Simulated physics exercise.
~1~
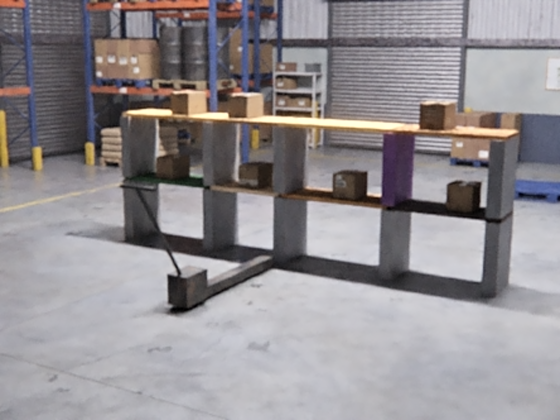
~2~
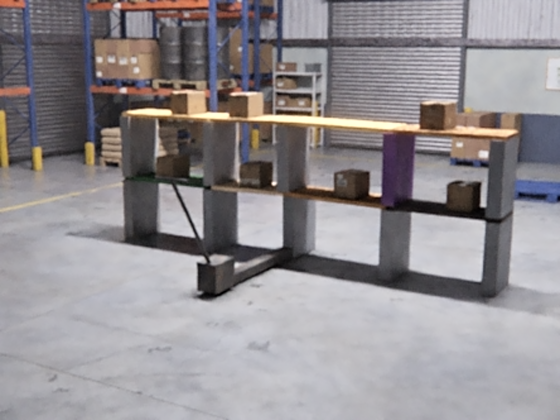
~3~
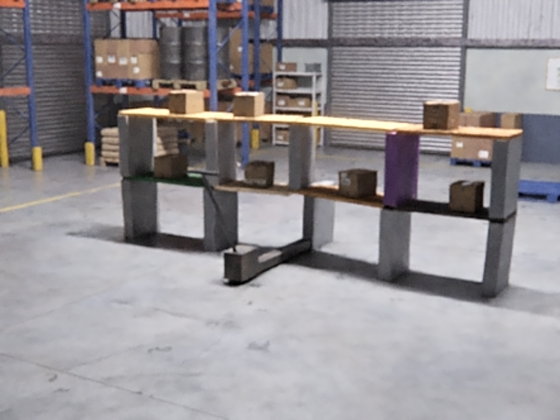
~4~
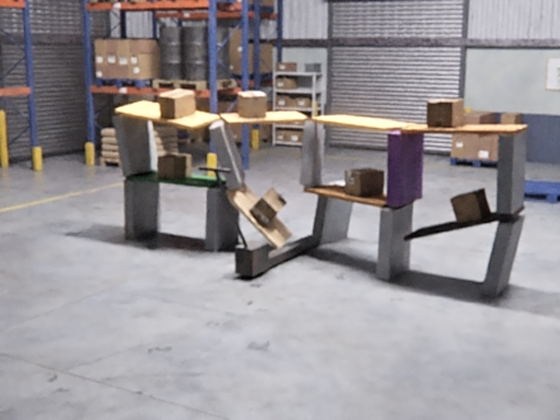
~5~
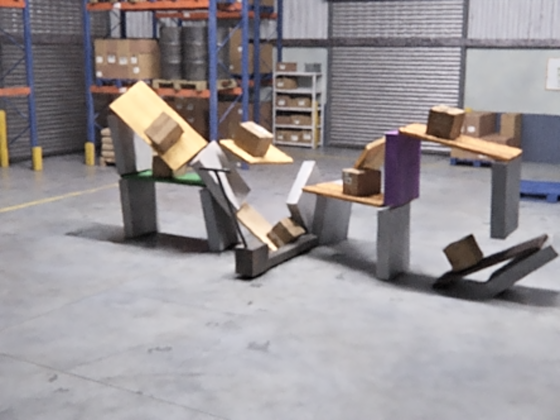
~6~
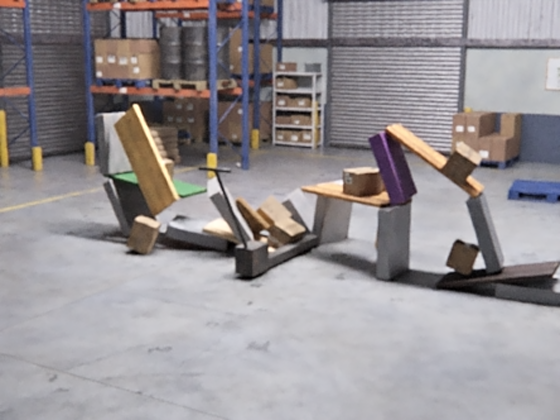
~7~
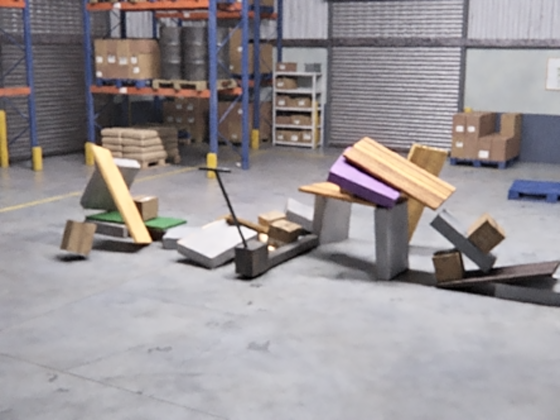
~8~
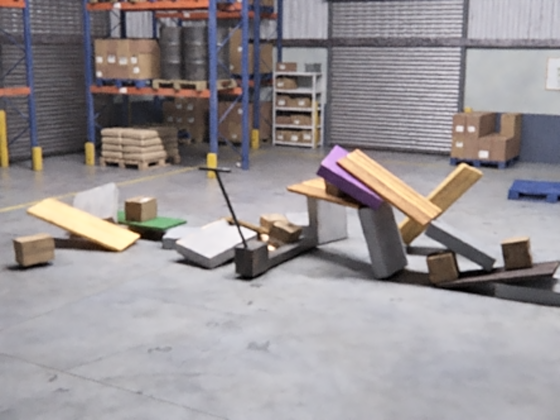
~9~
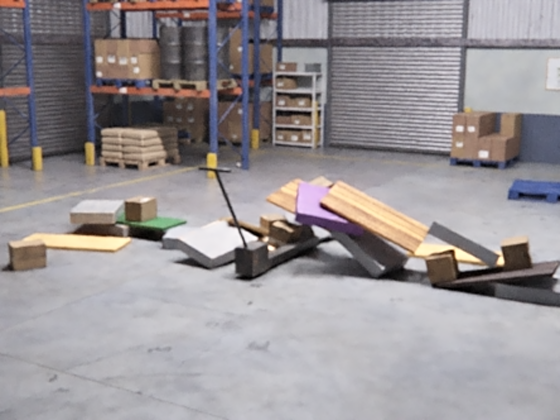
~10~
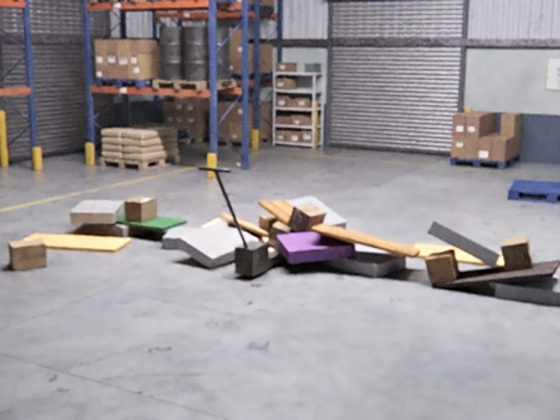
A floor jack slides into the base of a two-tier shelf, which collapses into scattered rubble.
